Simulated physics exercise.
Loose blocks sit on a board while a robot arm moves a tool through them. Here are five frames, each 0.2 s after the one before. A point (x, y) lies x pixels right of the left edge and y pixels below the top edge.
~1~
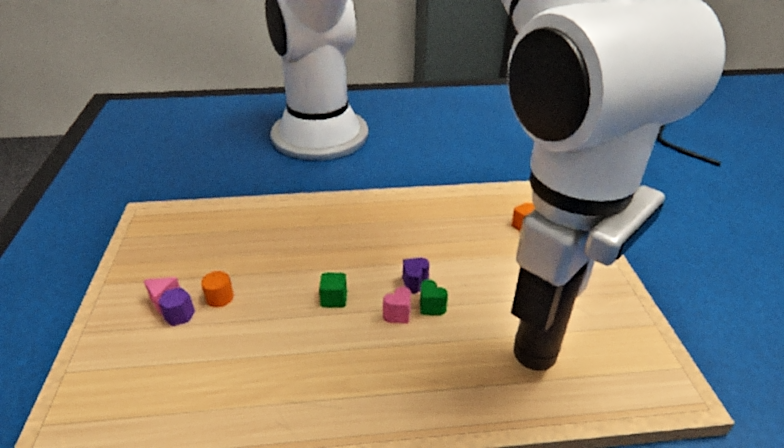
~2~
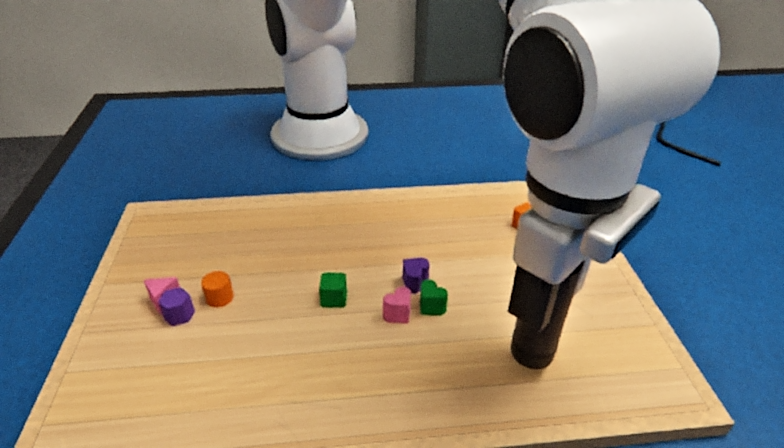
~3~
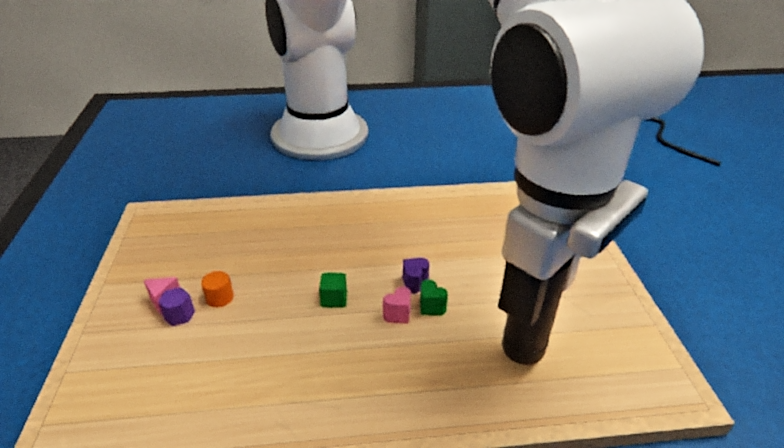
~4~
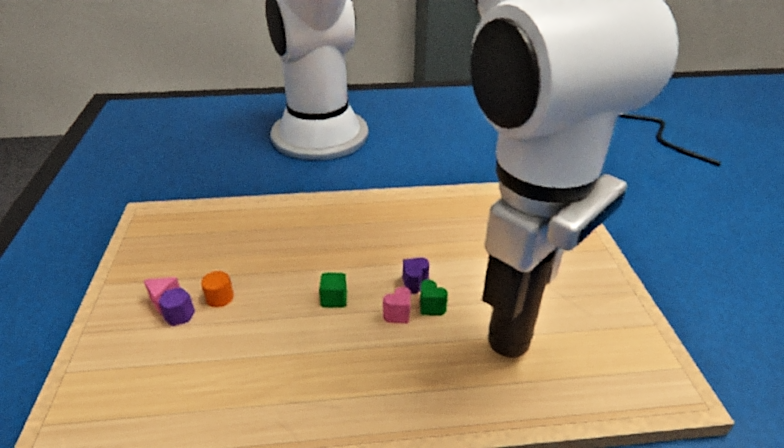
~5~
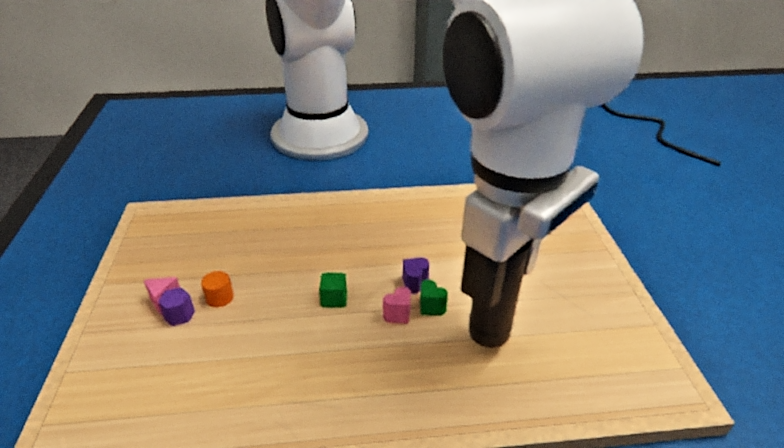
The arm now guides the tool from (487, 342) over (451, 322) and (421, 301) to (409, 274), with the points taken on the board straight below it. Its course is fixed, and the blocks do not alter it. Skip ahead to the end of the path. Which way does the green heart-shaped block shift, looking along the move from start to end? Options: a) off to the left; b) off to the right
The answer is a.
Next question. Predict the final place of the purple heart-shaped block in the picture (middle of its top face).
My prediction: (393, 238).
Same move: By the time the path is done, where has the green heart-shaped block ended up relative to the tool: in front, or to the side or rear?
Beside or behind it.
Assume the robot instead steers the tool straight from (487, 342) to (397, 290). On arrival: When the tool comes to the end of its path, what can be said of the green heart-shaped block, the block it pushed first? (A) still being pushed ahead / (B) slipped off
It's A.
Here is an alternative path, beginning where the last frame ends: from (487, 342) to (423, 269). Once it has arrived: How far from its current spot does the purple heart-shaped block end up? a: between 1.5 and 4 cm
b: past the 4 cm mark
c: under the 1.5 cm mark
I'll go with a - between 1.5 and 4 cm.
The first path, step by step. One third of the way, tool at (452, 312); green heart-shaped block at (426, 285).
Two thirds of the way, tool at (420, 289); pink heart-shaped block at (393, 295), turned 30° anticlockwise; purple heart-shaped block at (406, 258), turned 75° clockwise; green heart-shaped block at (393, 270), turned 40° anticlockwise.
At the end, tool at (409, 264); green square block in place; pink heart-shaped block at (393, 295), turned 30° anticlockwise; purple heart-shaped block at (393, 238), turned 65° clockwise; green heart-shaped block at (380, 260), turned 105° anticlockwise.
